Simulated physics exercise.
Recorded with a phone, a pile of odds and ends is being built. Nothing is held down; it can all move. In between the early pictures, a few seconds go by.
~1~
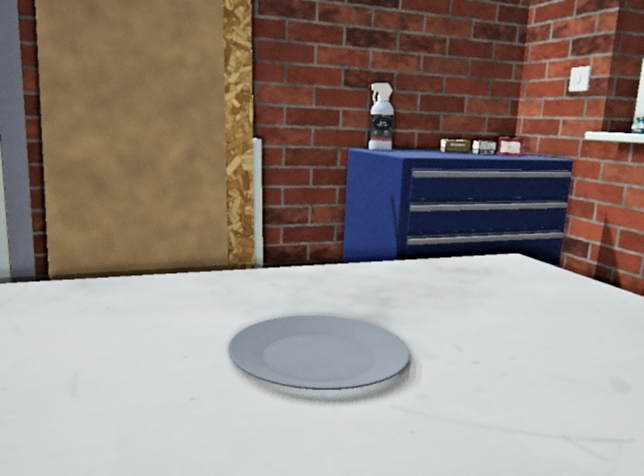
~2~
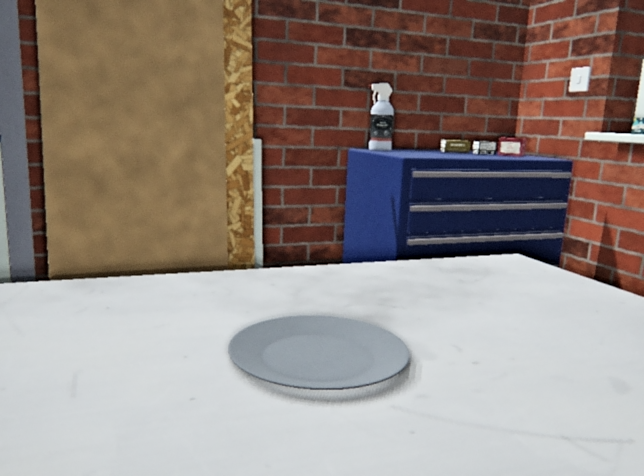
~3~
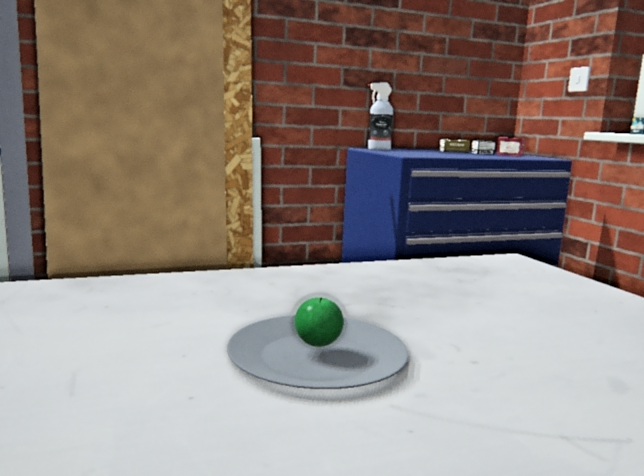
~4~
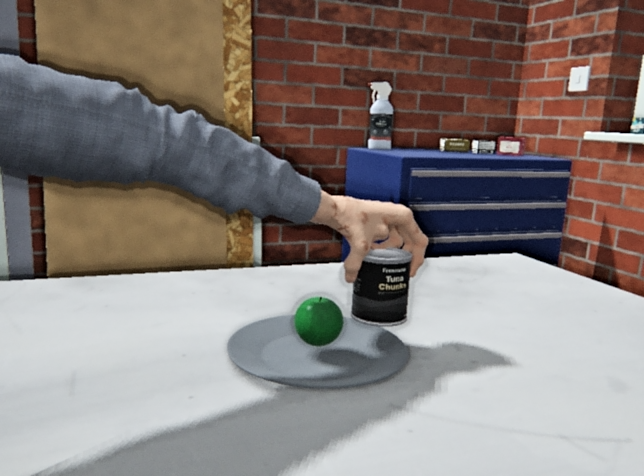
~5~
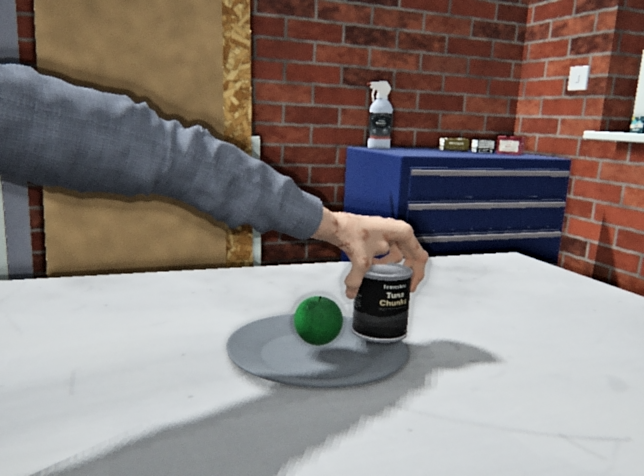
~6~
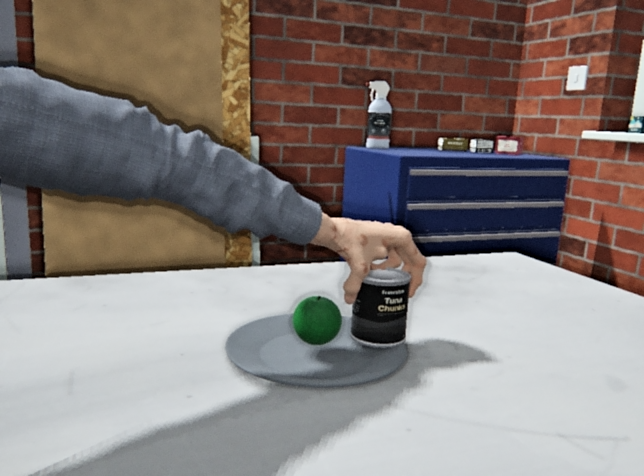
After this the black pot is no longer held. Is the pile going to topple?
It will remain standing.
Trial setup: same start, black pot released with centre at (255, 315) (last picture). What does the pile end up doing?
Observed: Pile steady.
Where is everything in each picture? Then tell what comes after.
In the first picture, the last thing is not in view yet.
In the second picture, the last thing is not in view yet.
In the third picture, the last thing is not in view yet; green apple (319, 321).
In the fourth picture, still above its spot; black pot (381, 285); green apple (319, 321).
In the fifth picture, still above its spot; black pot (382, 301); green apple (318, 320).
In the sixth picture, in place under the hand; black pot (380, 305); green apple (317, 320).
Then, 0.50 s after the last picture, nothing has stirred.
Then, 1.30 s after the last picture, black pot resting near (380, 306).
At rest, all 3 in place. Seen from the same camera at the end, black pot near (380, 306). The pile holds.
